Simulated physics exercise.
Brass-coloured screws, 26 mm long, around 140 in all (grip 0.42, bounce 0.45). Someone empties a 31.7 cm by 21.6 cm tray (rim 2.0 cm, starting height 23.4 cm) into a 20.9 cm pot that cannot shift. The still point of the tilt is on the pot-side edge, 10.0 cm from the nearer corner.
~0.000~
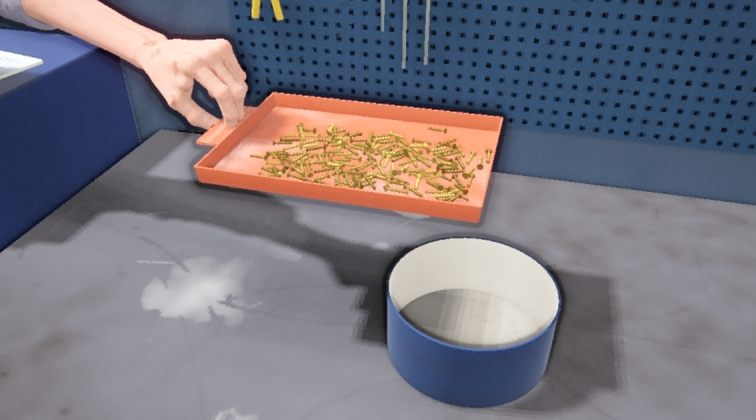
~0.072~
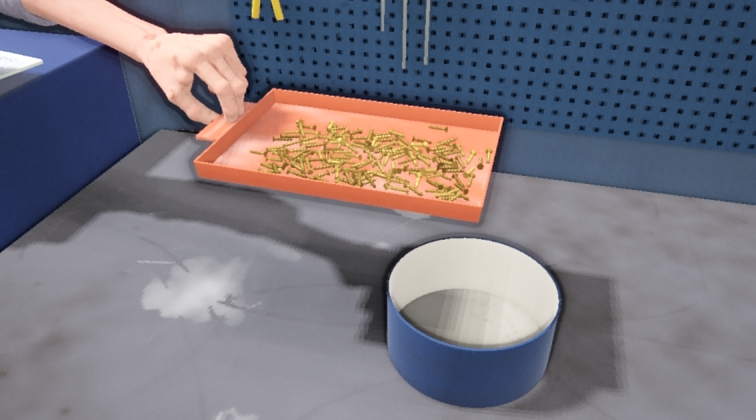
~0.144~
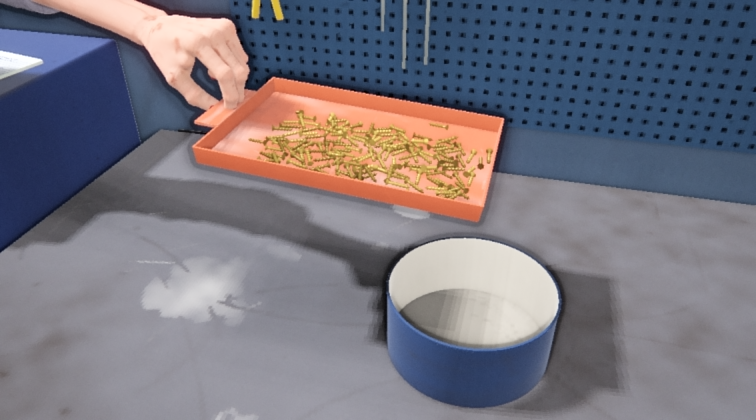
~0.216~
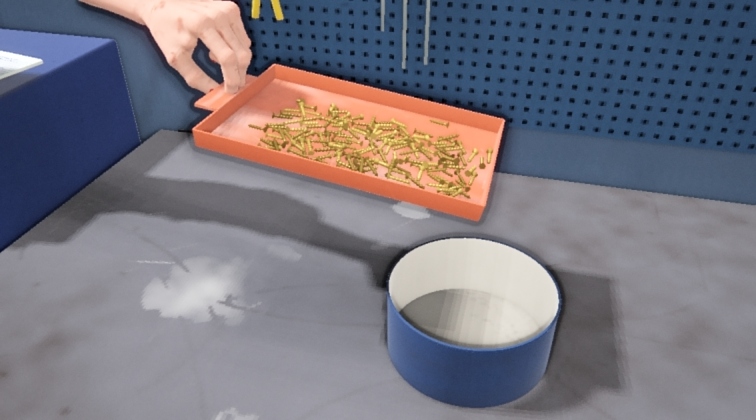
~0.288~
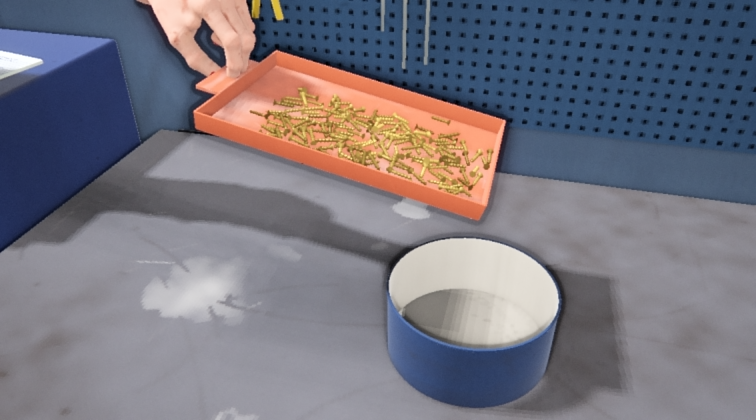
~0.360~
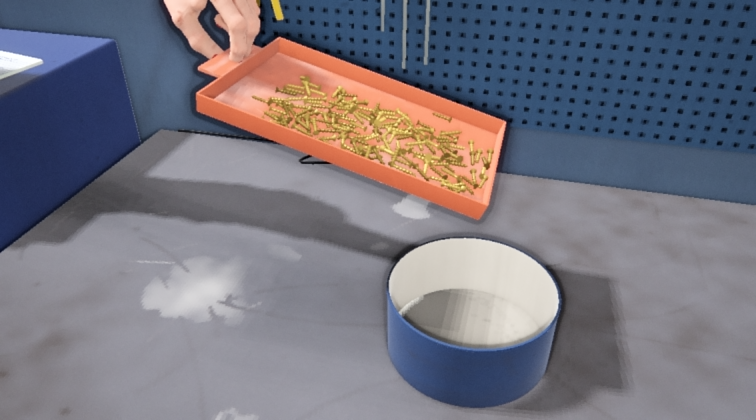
At first, a hand grips the left end of a shallow orange tray scattered with brass-coloured screws, level above a grey workbench behind a round blue pot. The hand then raises that end steadily, tilting the tray down toward the right while the screws stay spread across it.
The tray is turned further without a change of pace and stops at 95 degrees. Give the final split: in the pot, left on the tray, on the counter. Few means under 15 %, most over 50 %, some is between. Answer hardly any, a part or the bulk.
In the pot: The bulk; left on the tray: Hardly any; on the counter: A part.
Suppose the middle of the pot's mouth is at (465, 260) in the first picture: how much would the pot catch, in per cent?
About 75 per cent.
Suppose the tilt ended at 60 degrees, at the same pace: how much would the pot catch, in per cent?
Then about 5 per cent.
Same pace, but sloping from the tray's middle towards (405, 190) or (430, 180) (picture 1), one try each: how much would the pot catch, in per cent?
About 100 and 100 per cent.
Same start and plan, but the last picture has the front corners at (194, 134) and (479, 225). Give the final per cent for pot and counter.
Pot 100, counter 0.
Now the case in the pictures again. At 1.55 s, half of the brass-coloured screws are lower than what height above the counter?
Roughly 26 cm.
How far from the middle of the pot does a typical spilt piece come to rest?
Some 18 cm.
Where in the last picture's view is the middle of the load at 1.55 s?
At about (497, 159).
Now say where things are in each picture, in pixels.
The first picture shows tray tilt 0 degrees, front corners at (197, 166) and (479, 206); middle of the pieces at (372, 164); pot at (473, 287).
The second picture shows tray tilt 1 degrees, front corners at (197, 161) and (480, 205); middle of the pieces at (372, 162).
The third picture shows tray tilt 4 degrees, front corners at (196, 146) and (481, 205), lowest corner right back; middle of the pieces at (372, 156).
The fourth picture shows tray tilt 8 degrees, front corners at (196, 129) and (482, 204), lowest corner right back; middle of the pieces at (373, 150).
The fifth picture shows tray tilt 12 degrees, front corners at (197, 111) and (484, 204), lowest corner right back; middle of the pieces at (375, 143).
The sixth picture shows tray tilt 16 degrees, front corners at (200, 94) and (485, 203), lowest corner right back; middle of the pieces at (377, 136); pot at (473, 287). Its pace works out near 50 degrees a second.
Then, at 1.07 s, tilt 52 degrees; the tray holds 100 %, the pot 0 %.
After 1.55 s, tilt 77 degrees; the tray holds 90 %, the pot 5 %.
After 2.10 s, tilt 95 degrees; the tray holds 5 %, the pot 55 %.
In the end, at 3.3 s, pot 70 %, tray 0 %, counter 30 %.
